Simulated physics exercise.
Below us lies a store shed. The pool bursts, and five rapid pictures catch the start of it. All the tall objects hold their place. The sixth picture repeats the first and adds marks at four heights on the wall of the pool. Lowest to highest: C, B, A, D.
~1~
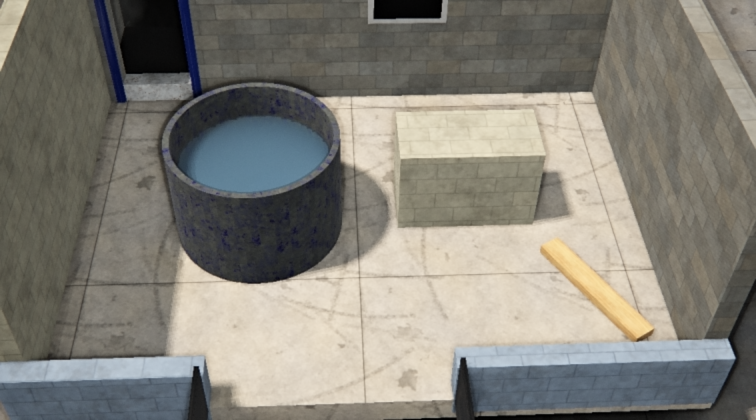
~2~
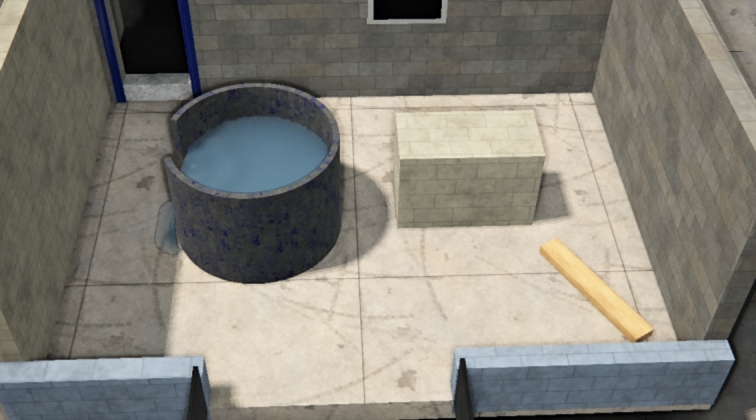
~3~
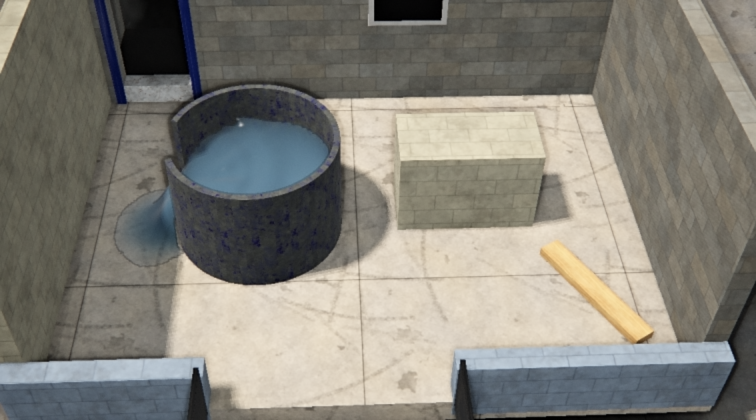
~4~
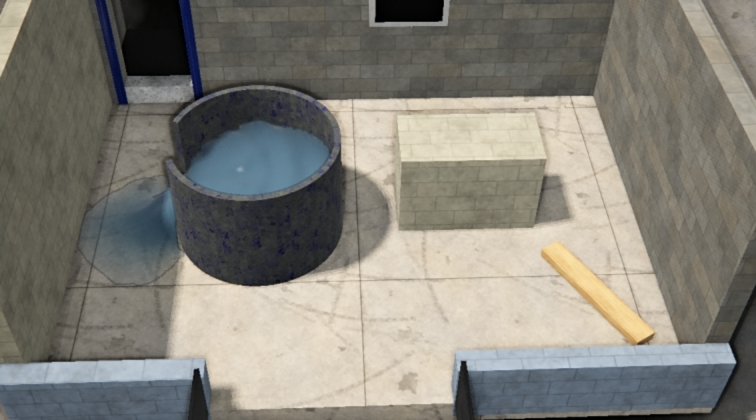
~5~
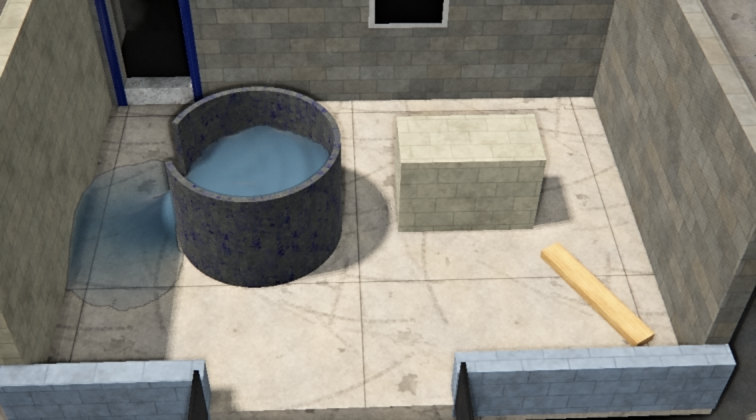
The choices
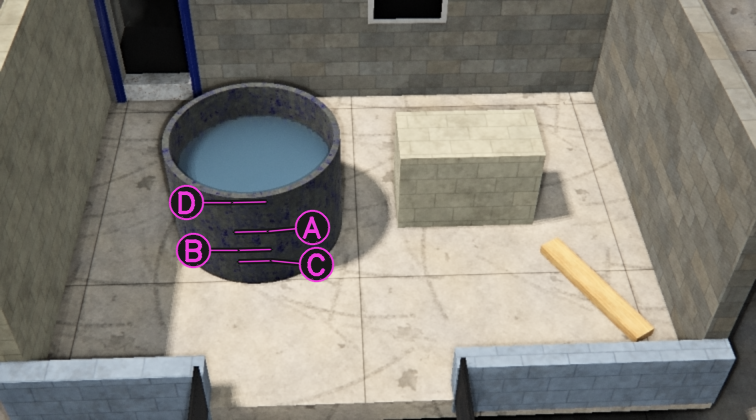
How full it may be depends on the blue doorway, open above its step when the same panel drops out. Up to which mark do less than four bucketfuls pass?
Choose A.
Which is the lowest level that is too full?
It is D.
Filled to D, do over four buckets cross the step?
Yes.
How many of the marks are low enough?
Three of the four.
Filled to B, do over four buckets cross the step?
No.
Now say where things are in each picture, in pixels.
Water in the pool at rest, its middle at (255, 165); foot of the blue doorway at (161, 100); open gate at (331, 348), in the first frame.
In the second frame, 1 % of the ground under water, visible out to (175, 250).
In the third frame, 3 % of the ground under water, visible out to (121, 234).
In the fourth frame, 6 % of the ground under water, visible out to (81, 232).
In the fifth frame, 9 % of the ground under water, visible out to (68, 279).
In magenta, A at (251, 231); B at (254, 249); C at (255, 261); D at (248, 202); from the bottom up C, B, A, D.
Choosing A, a bucket or two gets in.
Choosing B, nothing gets over.
Choosing C, nothing gets over.
Choosing D, about 12 bucketfuls get in.
